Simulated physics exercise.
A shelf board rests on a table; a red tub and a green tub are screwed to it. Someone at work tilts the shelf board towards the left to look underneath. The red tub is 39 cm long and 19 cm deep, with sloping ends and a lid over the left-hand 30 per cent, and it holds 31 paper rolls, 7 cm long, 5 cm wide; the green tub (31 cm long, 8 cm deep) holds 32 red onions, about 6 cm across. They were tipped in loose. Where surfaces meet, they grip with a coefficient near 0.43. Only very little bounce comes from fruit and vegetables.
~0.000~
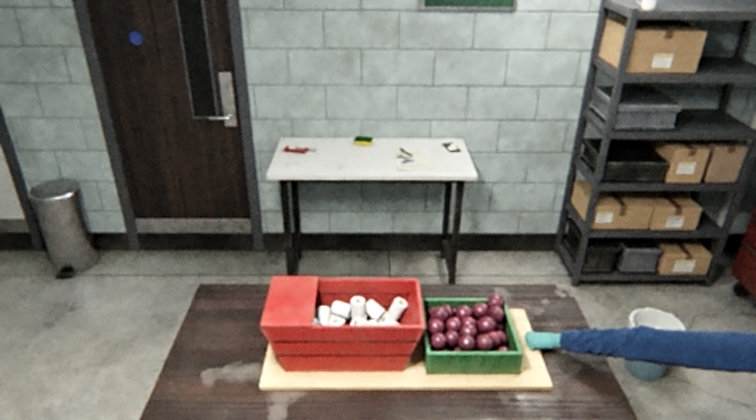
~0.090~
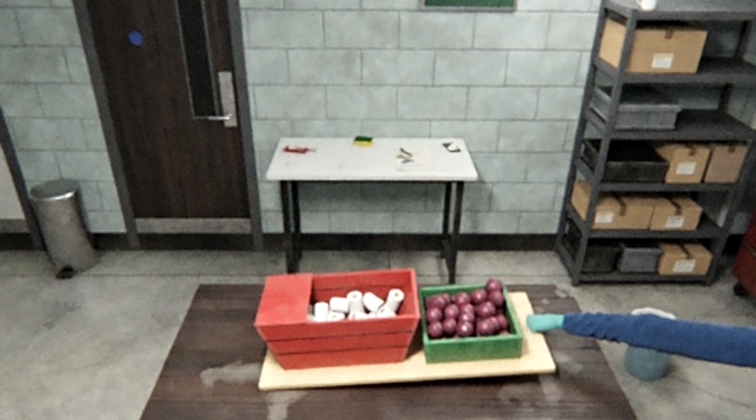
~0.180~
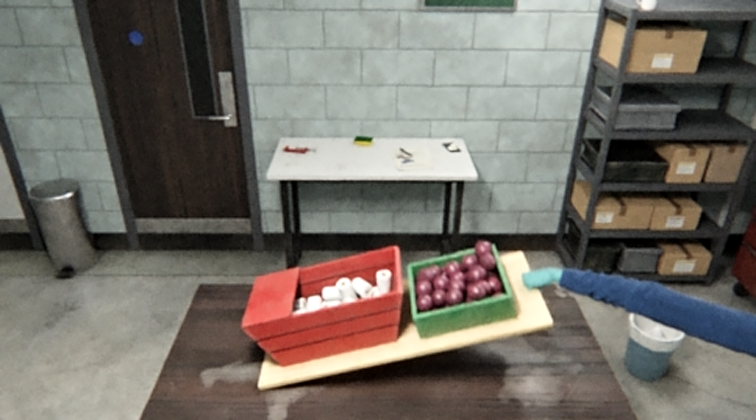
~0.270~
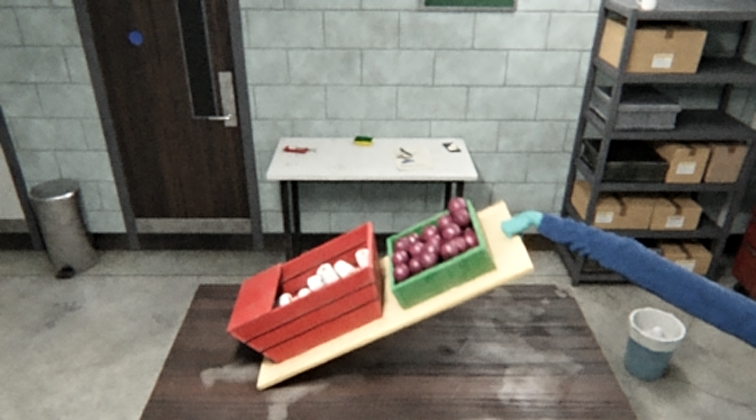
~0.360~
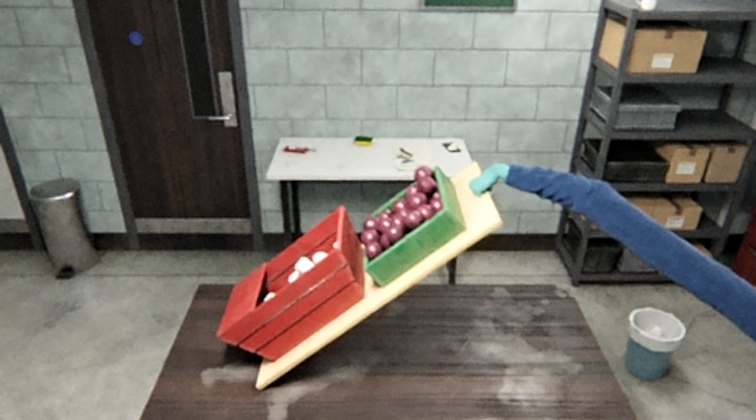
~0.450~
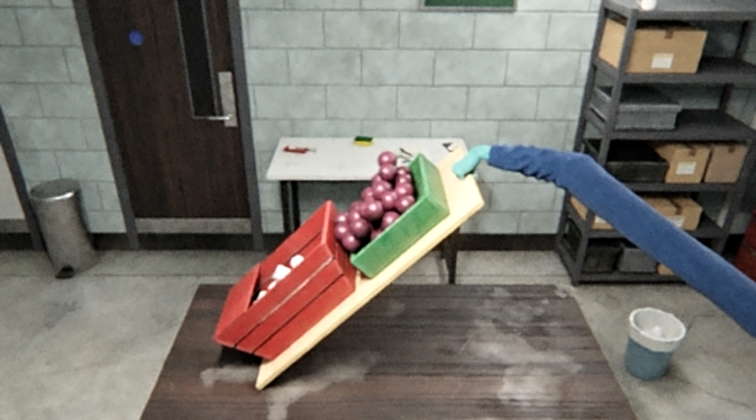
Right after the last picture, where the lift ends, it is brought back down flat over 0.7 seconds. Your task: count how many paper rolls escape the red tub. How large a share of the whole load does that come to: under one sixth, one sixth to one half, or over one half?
The spill is smaller than a sixth.
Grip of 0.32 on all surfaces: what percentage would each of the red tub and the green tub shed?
That would cost the red tub 0 and the green tub 60 per cent of the load.
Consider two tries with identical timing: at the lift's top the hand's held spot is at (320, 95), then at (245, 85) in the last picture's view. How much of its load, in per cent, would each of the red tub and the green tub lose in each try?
The red tub would lose 50 per cent in the first try and 60 per cent in the second, the green tub 100 and then 100 per cent.
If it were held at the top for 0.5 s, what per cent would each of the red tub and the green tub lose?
That would cost red tub 0 per cent of its load and green tub 50 per cent.
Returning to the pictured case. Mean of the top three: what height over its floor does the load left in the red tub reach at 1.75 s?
It reaches close to 13 cm.
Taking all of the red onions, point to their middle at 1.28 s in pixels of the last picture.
Centred roughly at (371, 331).
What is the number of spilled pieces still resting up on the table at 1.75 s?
Near 3, by my count.
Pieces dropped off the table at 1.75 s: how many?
That count sits near 8.
After 0.66 s, tilt 36°; the red tub has all 31 and the green tub is down by 12 of 32.
After 0.92 s, tilt 12°; the red tub has all 31 and the green tub is down by 18 of 32.
After 1.28 s, tilt 0°; the red tub has all 31 and the green tub is down by 19 of 32.
Outcome (at 1.75 s), the red tub has all 31 and the green tub is down by 19 of 32. Asked share, 0 of 31, 0 per cent.
